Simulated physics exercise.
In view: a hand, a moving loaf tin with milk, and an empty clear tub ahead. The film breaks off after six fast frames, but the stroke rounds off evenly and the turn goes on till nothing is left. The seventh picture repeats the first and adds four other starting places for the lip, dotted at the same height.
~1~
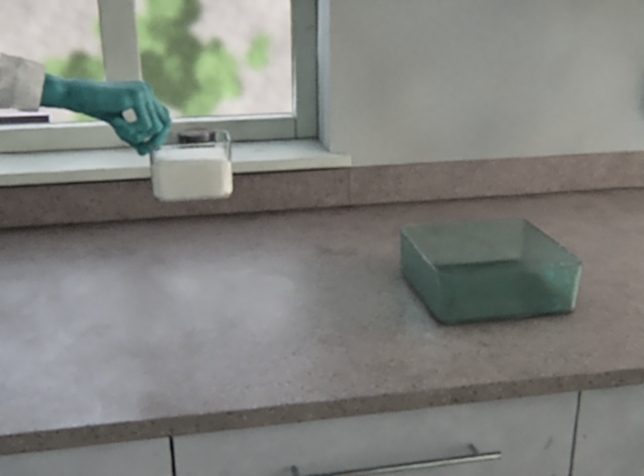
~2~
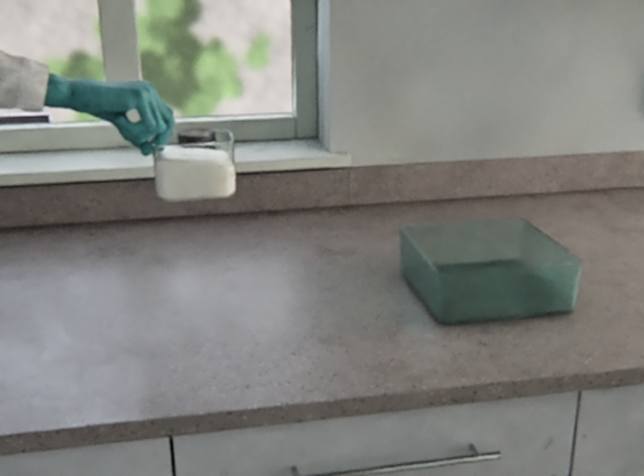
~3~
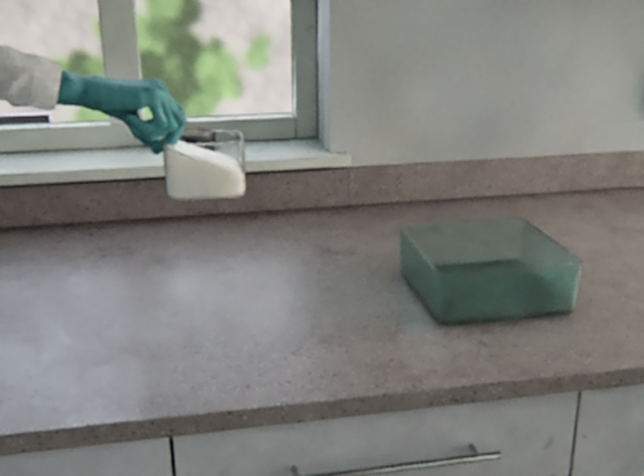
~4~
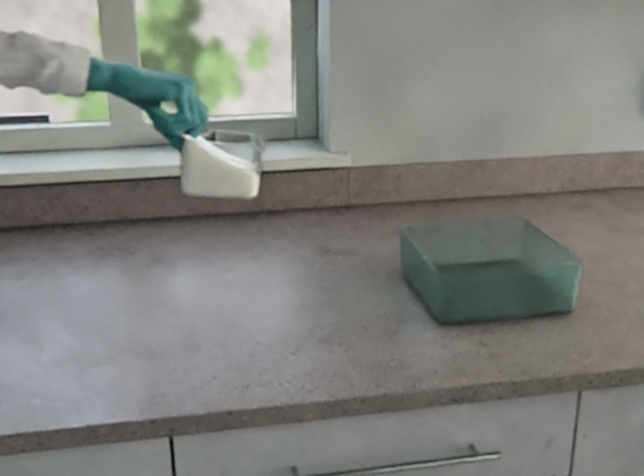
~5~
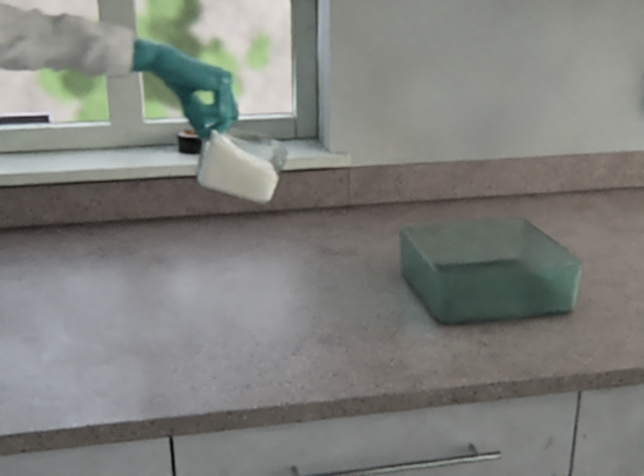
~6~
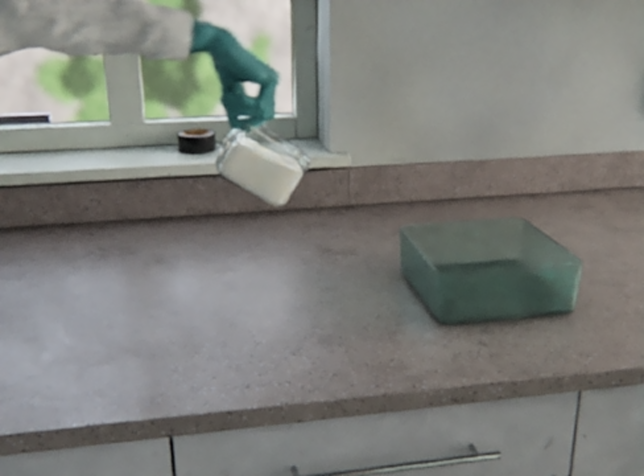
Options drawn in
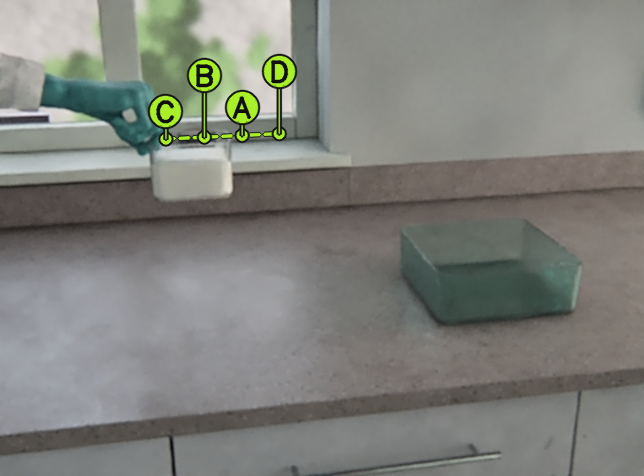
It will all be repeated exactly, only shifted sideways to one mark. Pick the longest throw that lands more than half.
The answer is dot B.
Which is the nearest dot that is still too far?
That would be C.
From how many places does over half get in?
Three of the four.
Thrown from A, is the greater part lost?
No, not at all.
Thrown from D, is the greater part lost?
No, not at all.
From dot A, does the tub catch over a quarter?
Yes, it does.
In lime, A at (242, 135); B at (204, 137); C at (165, 139); D at (279, 133).
Choosing A, about 70 % lands in the tub, 7 % falls short and 23 % goes beside or beyond.
Choosing B, about 65 % lands in the tub, 16 % falls short and 19 % goes beside or beyond.
Choosing C, about 4 % lands in the tub, 92 % falls short and 4 % goes beside or beyond.
Choosing D, about 62 % lands in the tub, 7 % falls short and 31 % goes beside or beyond.
